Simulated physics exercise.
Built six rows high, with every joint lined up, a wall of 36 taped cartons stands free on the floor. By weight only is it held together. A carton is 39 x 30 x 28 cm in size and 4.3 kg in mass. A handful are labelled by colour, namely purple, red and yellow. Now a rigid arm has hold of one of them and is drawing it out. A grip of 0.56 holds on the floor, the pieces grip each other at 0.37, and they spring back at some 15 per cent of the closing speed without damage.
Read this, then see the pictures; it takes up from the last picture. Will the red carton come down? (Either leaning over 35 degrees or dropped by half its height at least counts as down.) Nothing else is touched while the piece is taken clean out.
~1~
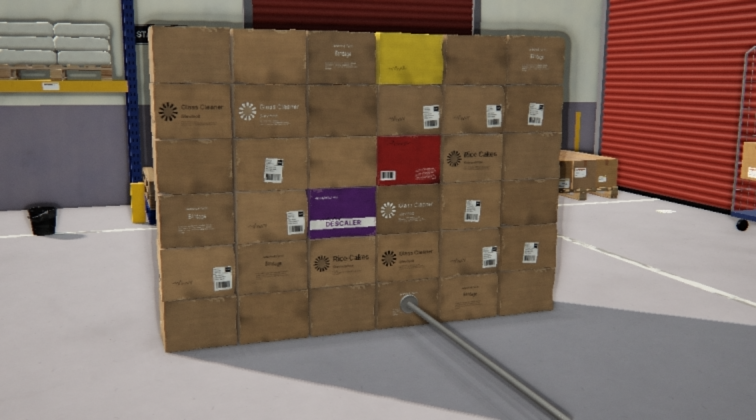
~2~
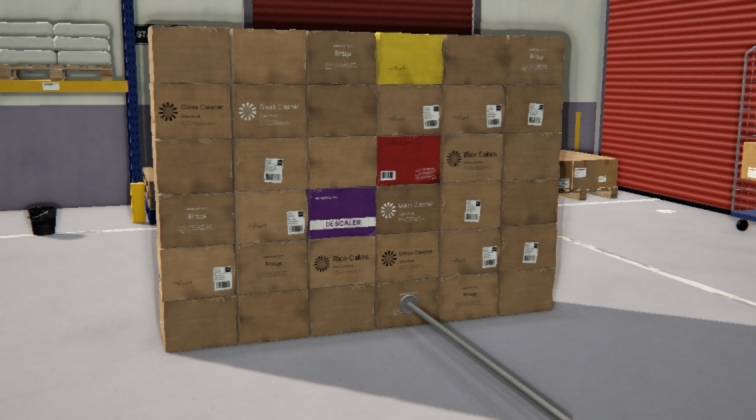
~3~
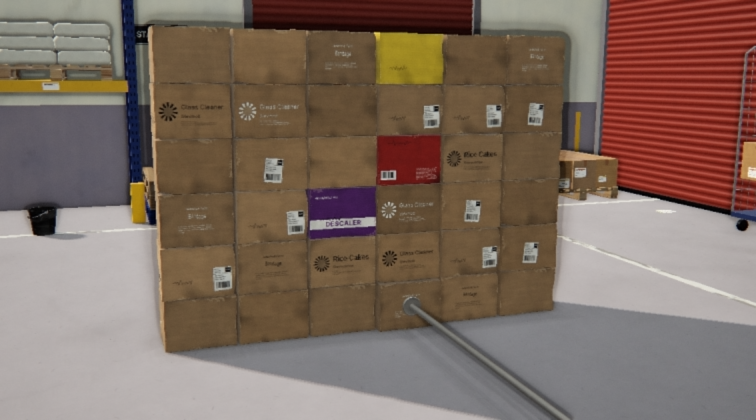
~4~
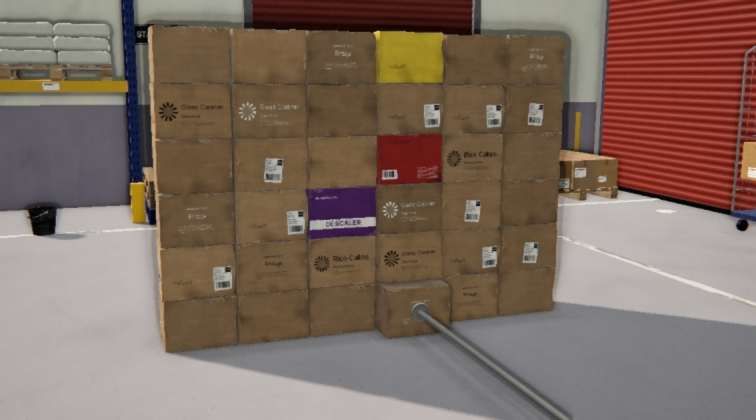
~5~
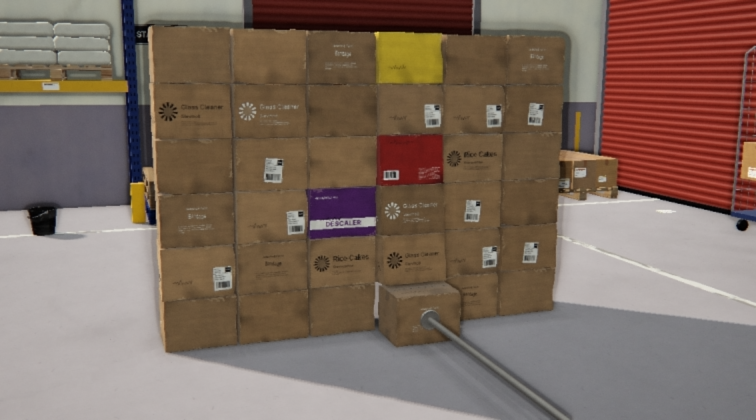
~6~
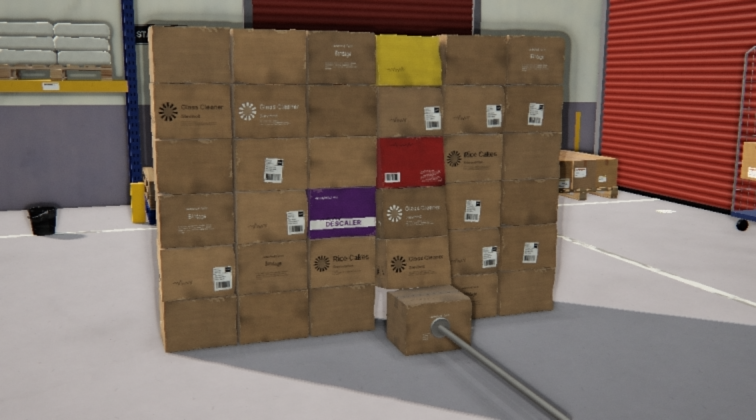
My call is that the carton ends down.
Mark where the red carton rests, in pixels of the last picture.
In the last picture it comes to a stop at about (385, 285).
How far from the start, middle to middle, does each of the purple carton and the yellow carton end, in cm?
The purple one ends 0 cm from its start and the yellow one 180 cm.
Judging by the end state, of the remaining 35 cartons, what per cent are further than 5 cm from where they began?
15 percent of them have shifted.
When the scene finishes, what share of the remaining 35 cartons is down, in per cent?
Roughly 15 per cent of them.
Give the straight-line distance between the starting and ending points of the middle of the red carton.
Close to 90 cm, start to finish.
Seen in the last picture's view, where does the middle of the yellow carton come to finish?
Resting position, last image: About (334, 258).
Then, 0.11 s on from the sixth picture, none of the 35 other cartons down, 5 disturbed; red carton tipped 17°, 11 cm lower; yellow carton tipped 17°, 13 cm lower.
Then, 0.37 s on from the sixth picture, 5 of the 35 other cartons down; red carton tipped 27°, 33 cm lower; yellow carton tipped 28°, 37 cm lower.
Then, 0.73 s on from the sixth picture, 5 of the 35 other cartons down; red carton on its side; yellow carton tipped 70°, 1.07 m lower.
Finally, 5 of the 35 other cartons down; red carton on its side; yellow carton on its side; purple carton unmoved. Seen by the last camera, middles, red carton near (385, 285), yellow carton near (334, 258).
